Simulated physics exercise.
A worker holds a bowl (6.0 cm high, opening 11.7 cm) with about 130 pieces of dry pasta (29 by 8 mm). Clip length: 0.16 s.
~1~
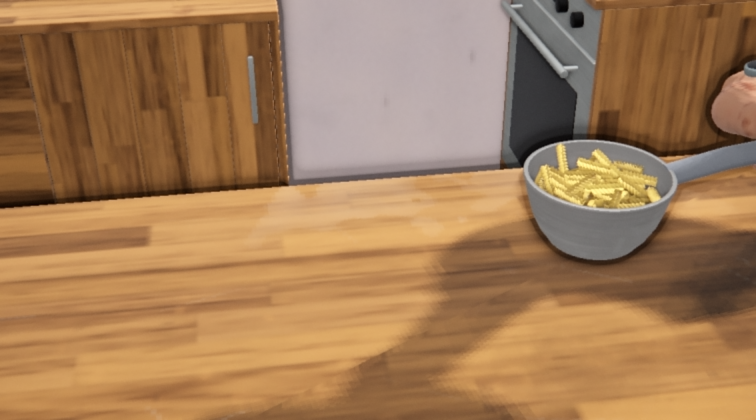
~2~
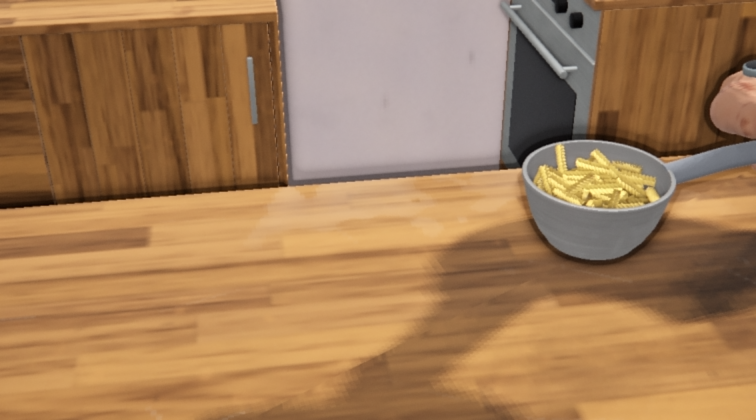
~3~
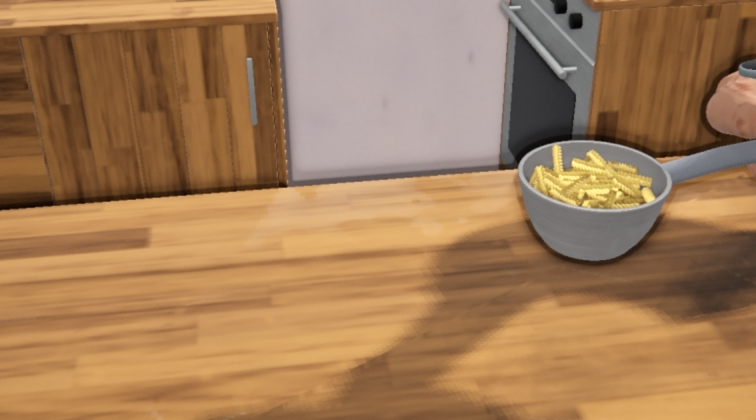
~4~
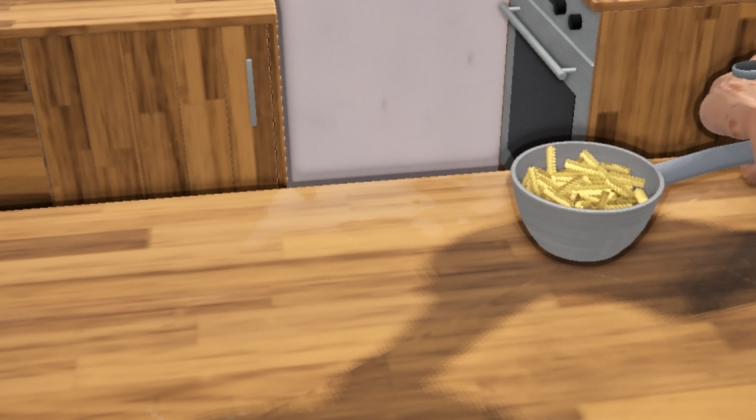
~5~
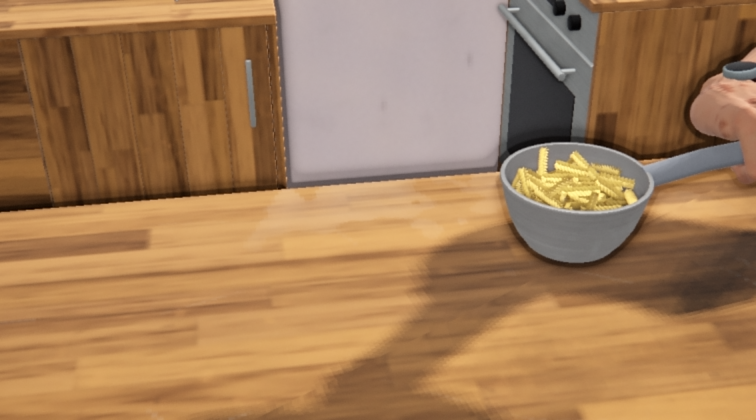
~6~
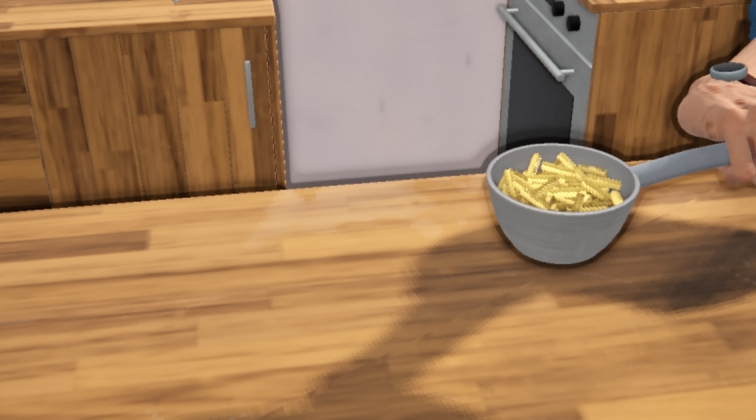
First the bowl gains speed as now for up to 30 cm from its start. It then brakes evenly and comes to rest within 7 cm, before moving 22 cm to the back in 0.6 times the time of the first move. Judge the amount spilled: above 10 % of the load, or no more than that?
No more than 10 %.
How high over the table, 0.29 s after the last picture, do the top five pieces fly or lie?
20 cm.
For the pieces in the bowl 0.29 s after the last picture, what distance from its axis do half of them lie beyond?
Distance: Roughly 3.0 centimetres.
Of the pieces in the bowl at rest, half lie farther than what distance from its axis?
About 3.0 cm.
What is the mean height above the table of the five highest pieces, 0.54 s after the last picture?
Around 20 centimetres.
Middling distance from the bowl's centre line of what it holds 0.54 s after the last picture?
That would be about 3.0 cm from the centre line.
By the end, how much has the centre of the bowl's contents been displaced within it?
Around 0.5 cm.
Then, 0.29 s after the last picture, tilt 0 degrees; bowl 100 %; middle of all pieces near (302, 232).
Then, 0.54 s after the last picture, tilt 0 degrees; bowl 100 %; middle of all pieces near (141, 232).
Then, 0.76 s after the last picture, tilt 0 degrees; bowl 100 %; middle of all pieces near (154, 134).
Then, 0.97 s after the last picture, tilt 0 degrees; bowl 100 %; middle of all pieces near (155, 129).
In the end, bowl 100 %.
